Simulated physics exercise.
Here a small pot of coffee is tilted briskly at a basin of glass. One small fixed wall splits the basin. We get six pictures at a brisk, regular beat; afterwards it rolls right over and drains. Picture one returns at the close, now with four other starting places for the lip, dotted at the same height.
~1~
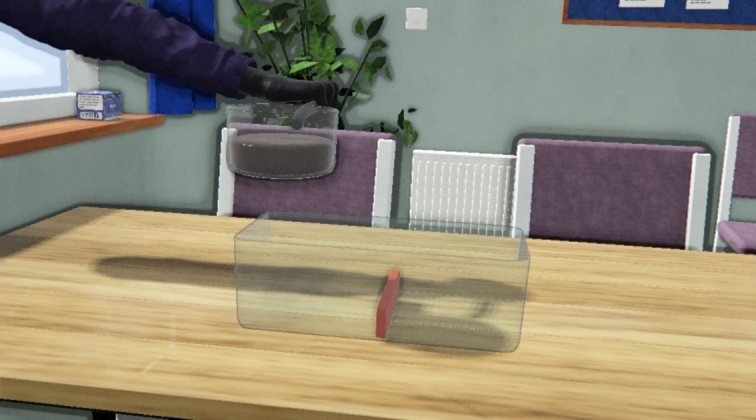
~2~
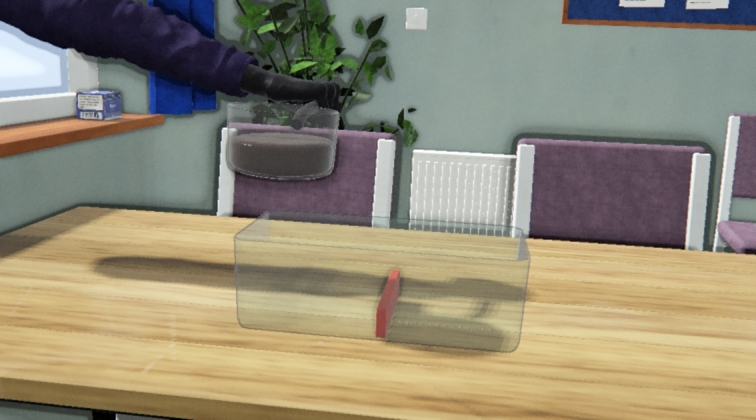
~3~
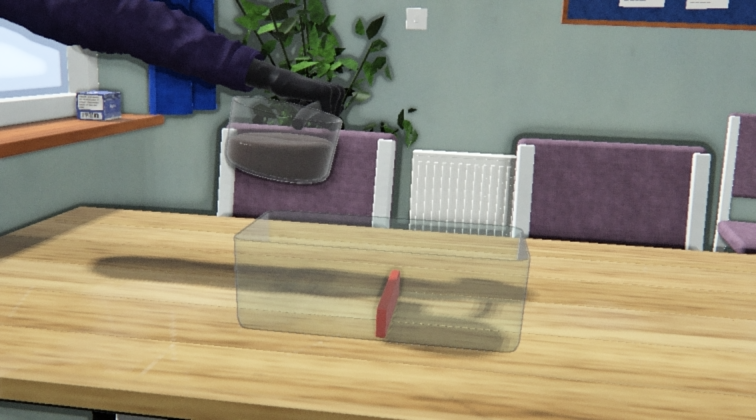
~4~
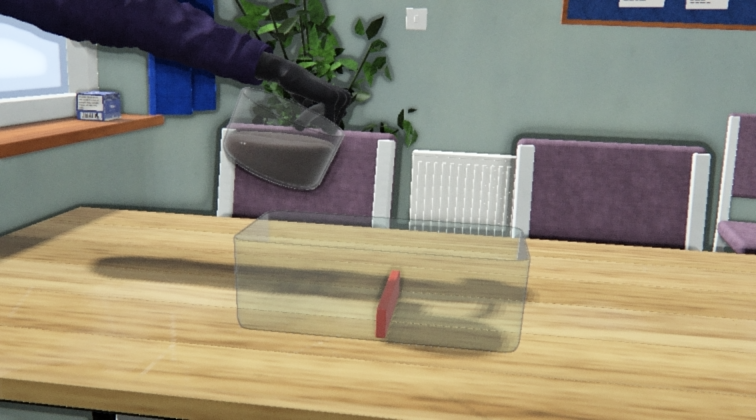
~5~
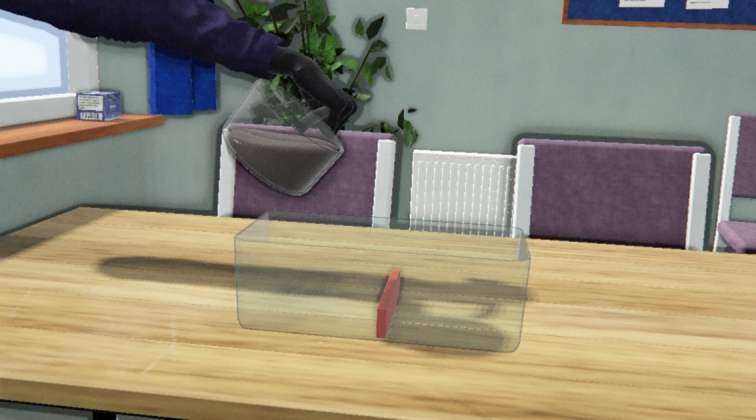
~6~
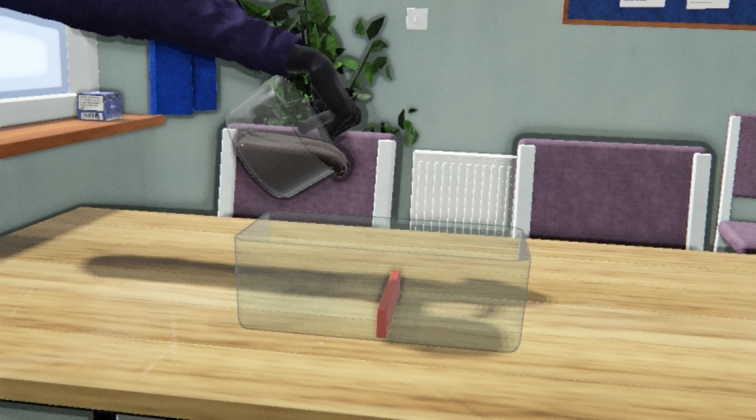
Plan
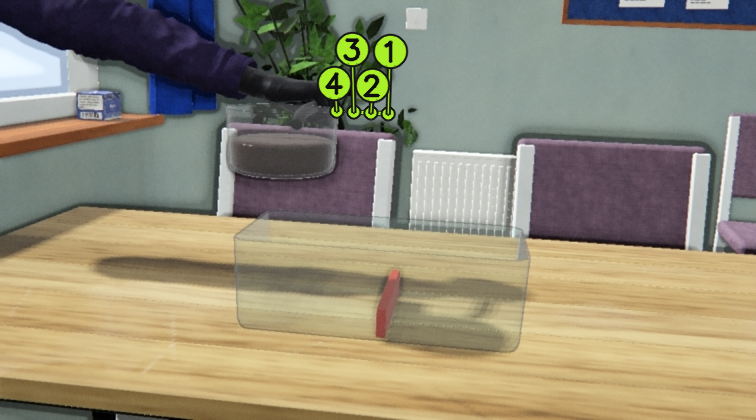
A dark-gloved arm in a purple sleeve reaches in from the upper left, holding a clear pot of dark brown coffee above a wooden table, seen from slightly above. Below it sits a clear glass basin with a small red wall inside, before purple chairs, a plant and a white radiator. The hand tilts the pot steadily rightward until coffee just crosses the lip, the camera staying still.
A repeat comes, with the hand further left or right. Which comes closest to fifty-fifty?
Best: 2.
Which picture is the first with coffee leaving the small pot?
In picture 6.
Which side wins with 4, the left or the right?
The left side.
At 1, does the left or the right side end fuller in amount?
More ends on the right.
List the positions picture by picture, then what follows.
The first picture shows upright, lip at (334, 111); basin from (238, 325) to (519, 351); top of the wall at (389, 288); nothing has left yet.
The second picture shows tipped about 3°, lip at (336, 113); nothing has left yet.
The third picture shows tipped about 11°, lip at (339, 121); nothing has left yet.
The fourth picture shows tipped about 23°, lip at (341, 134); nothing has left yet.
The fifth picture shows tipped about 38°, lip at (341, 150); nothing has left yet.
The sixth picture shows tipped about 55°, lip at (336, 167); coffee is over the lip, down to (340, 174).
On the marked copy, 1 at (388, 113); 2 at (370, 112); 3 at (353, 112); 4 at (336, 111).
With 1, about 23 % ends left of the wall and 76 % right of it.
With 2, about 50 % ends left of the wall and 50 % right of it.
With 3, about 77 % ends left of the wall and 21 % right of it.
With 4, about 92 % ends left of the wall and 6 % right of it.
